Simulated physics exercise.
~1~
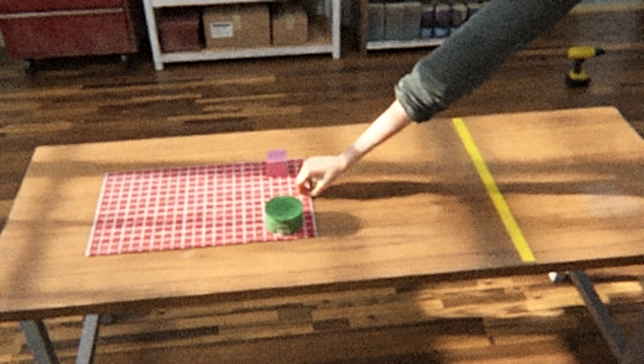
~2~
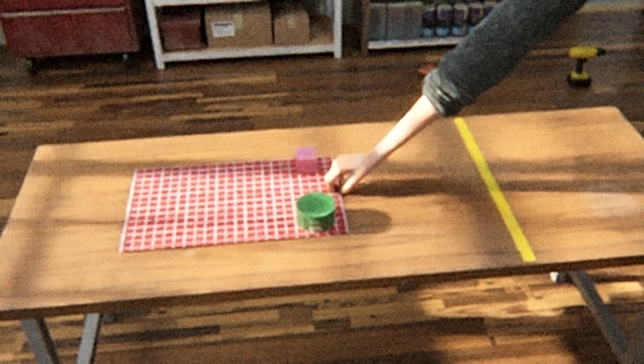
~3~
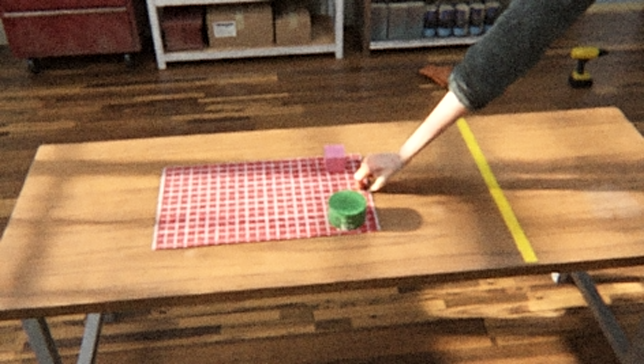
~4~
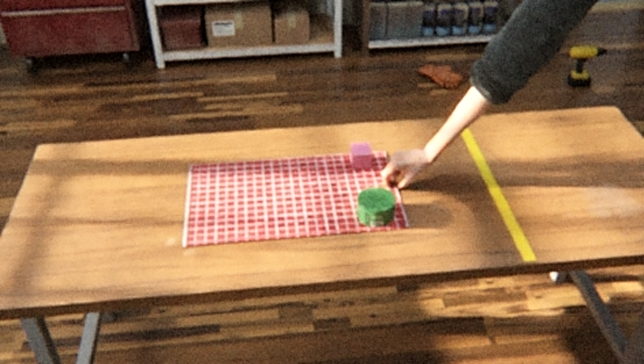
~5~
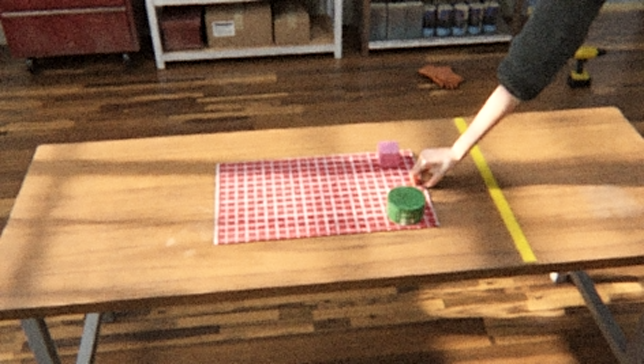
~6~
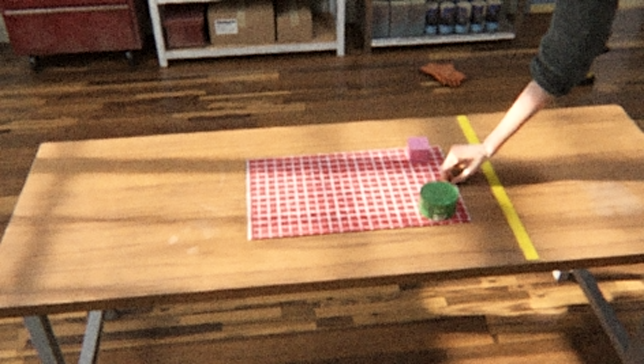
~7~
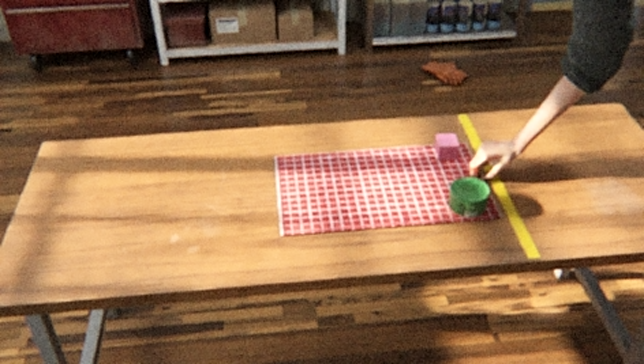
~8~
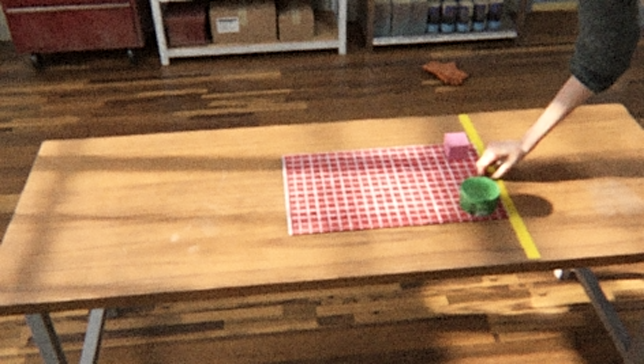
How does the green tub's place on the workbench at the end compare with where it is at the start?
At the start the green tub sits left of the middle of the workbench, well short of the yellow tape. By the end it has been carried far to the right and sits right beside the tape line.
